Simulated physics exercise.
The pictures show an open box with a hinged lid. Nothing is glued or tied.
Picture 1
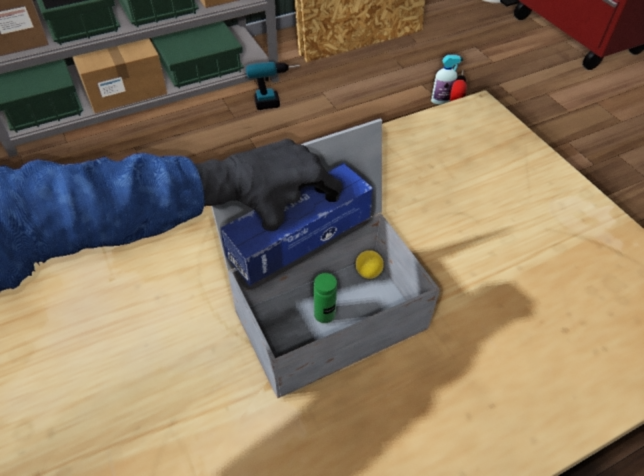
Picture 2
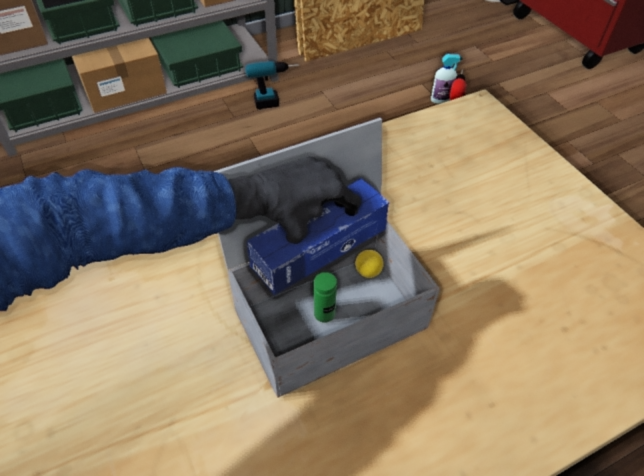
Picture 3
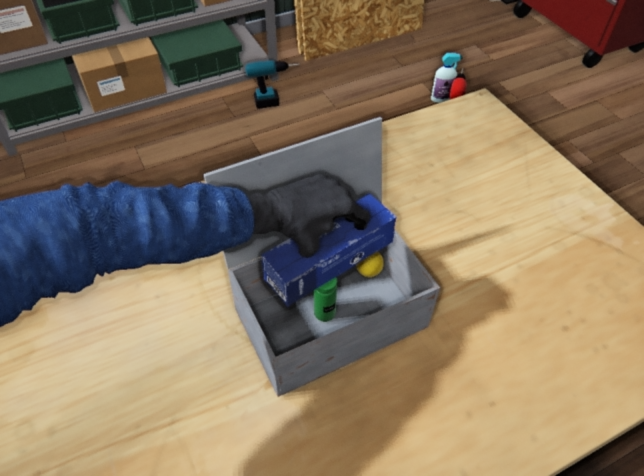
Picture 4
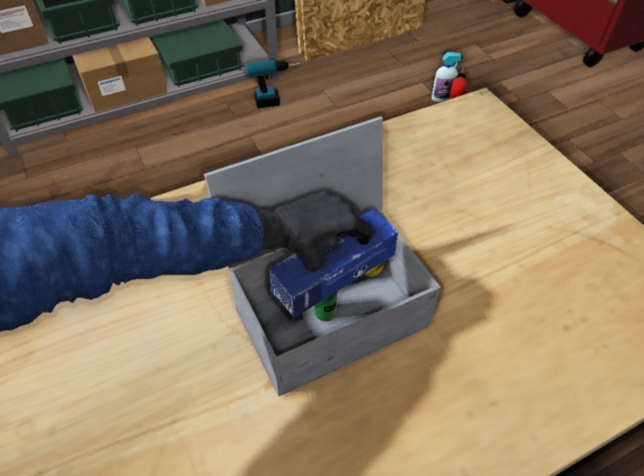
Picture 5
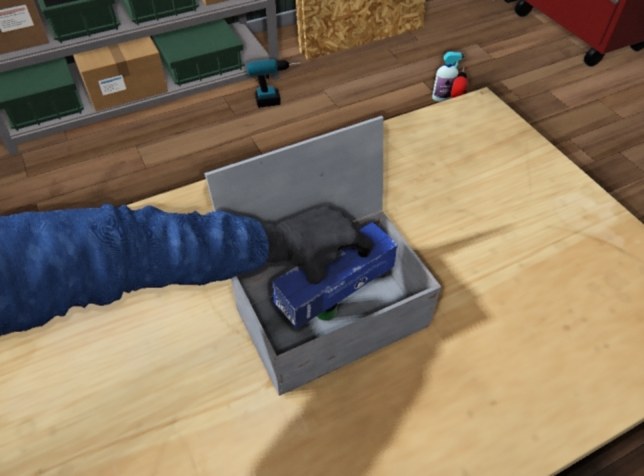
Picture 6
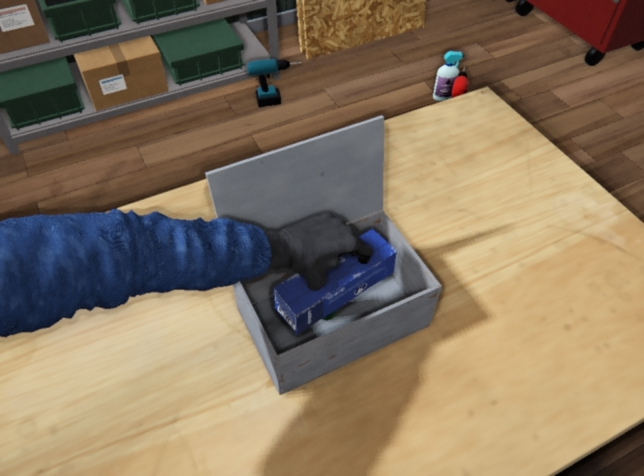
On a wooden workbench, a gloved hand in a blue sleeve lowered a blue carton into an open gray box, over a green cylinder and a yellow lemon, and kept hold of it.
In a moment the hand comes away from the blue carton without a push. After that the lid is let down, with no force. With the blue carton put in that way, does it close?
Outcome: The lid shuts flat.
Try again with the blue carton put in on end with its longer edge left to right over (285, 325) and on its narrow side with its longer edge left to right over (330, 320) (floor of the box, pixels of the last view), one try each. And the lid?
In the first case it is held up; in the second case it closes.
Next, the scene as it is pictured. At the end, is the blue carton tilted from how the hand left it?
It tips.
Then, 0.50 s later than the last frame, blue carton on its side near (329, 335).
Then, 1.50 s later than the last frame, lid 66° above the rim; blue carton on its side near (329, 336).
Then, 1.90 s later than the last frame, lid 20° above the rim; blue carton on its side near (329, 336).
When it is over, lid shut; lying over in the box, blue carton; the other 2 as before. End places, in pixels of the last picture, blue carton near (329, 336).
